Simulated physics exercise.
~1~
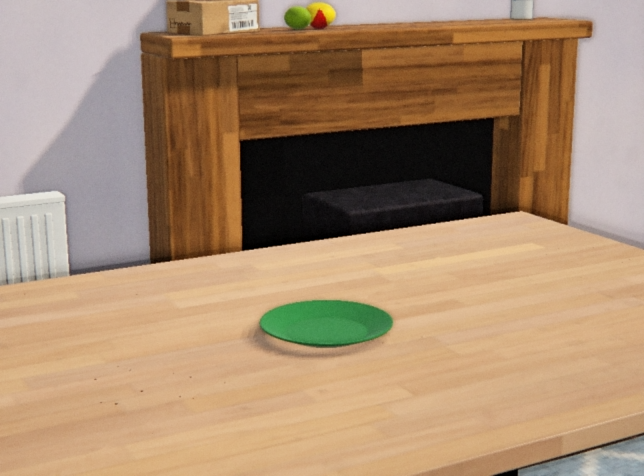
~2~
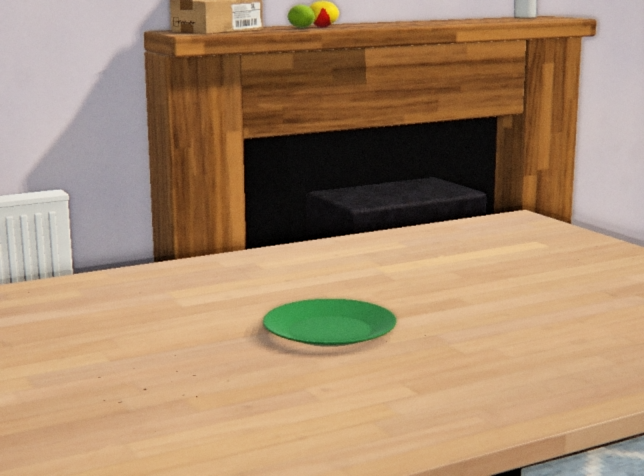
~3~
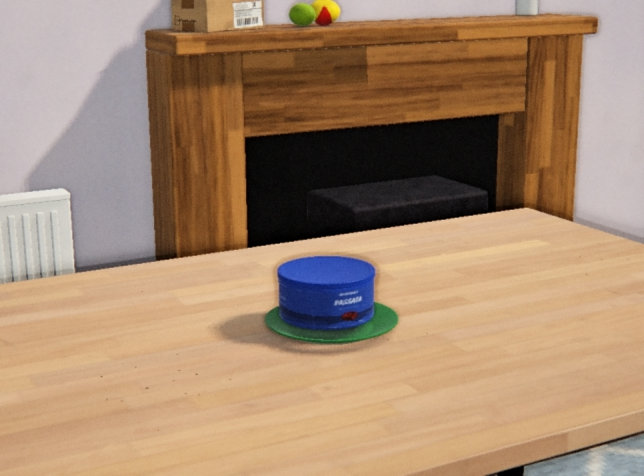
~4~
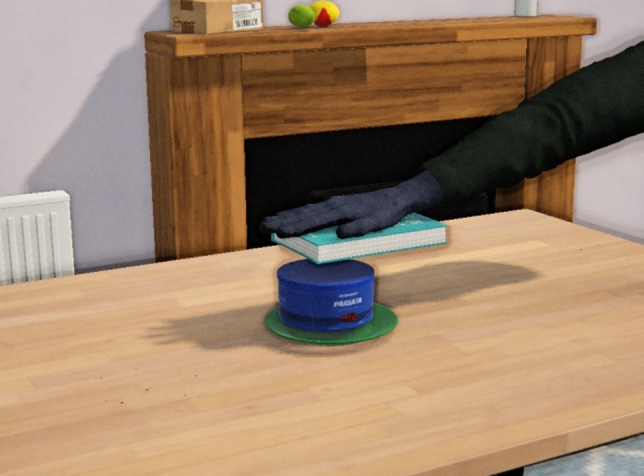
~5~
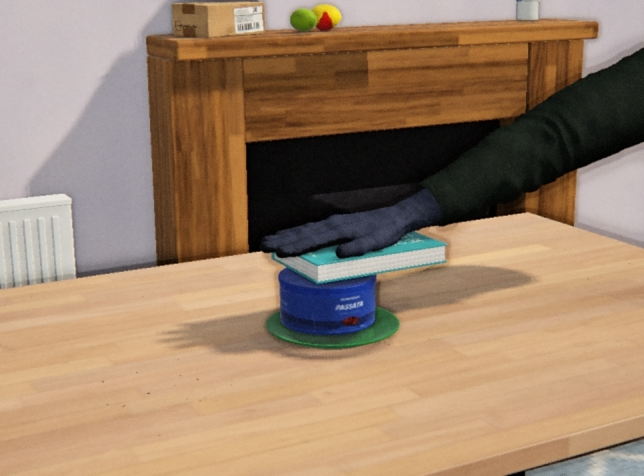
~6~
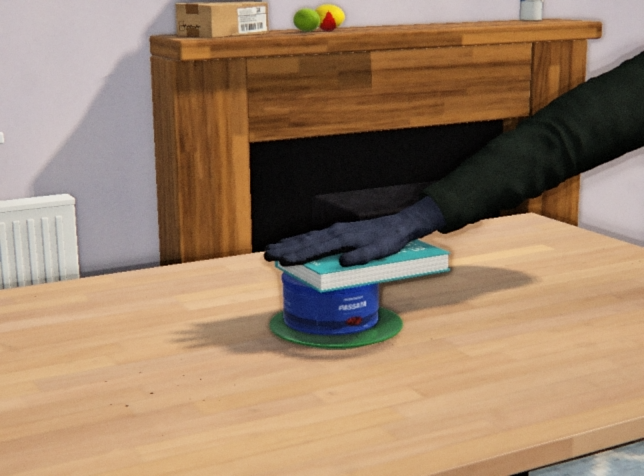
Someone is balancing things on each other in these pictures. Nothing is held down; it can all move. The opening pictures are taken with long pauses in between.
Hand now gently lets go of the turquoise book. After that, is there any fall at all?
No, nothing drops.
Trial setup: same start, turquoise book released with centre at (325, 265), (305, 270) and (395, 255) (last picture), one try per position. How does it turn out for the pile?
Result per try: First still standing, second still standing, third toppled.
Then, 0.50 s past the last view, nothing moves.
Then, 1.30 s past the last view, turquoise book resting near (362, 260).
Finally, all 3 still in place. Final places as the last picture's camera would see them, turquoise book near (362, 260). The pile stays up.
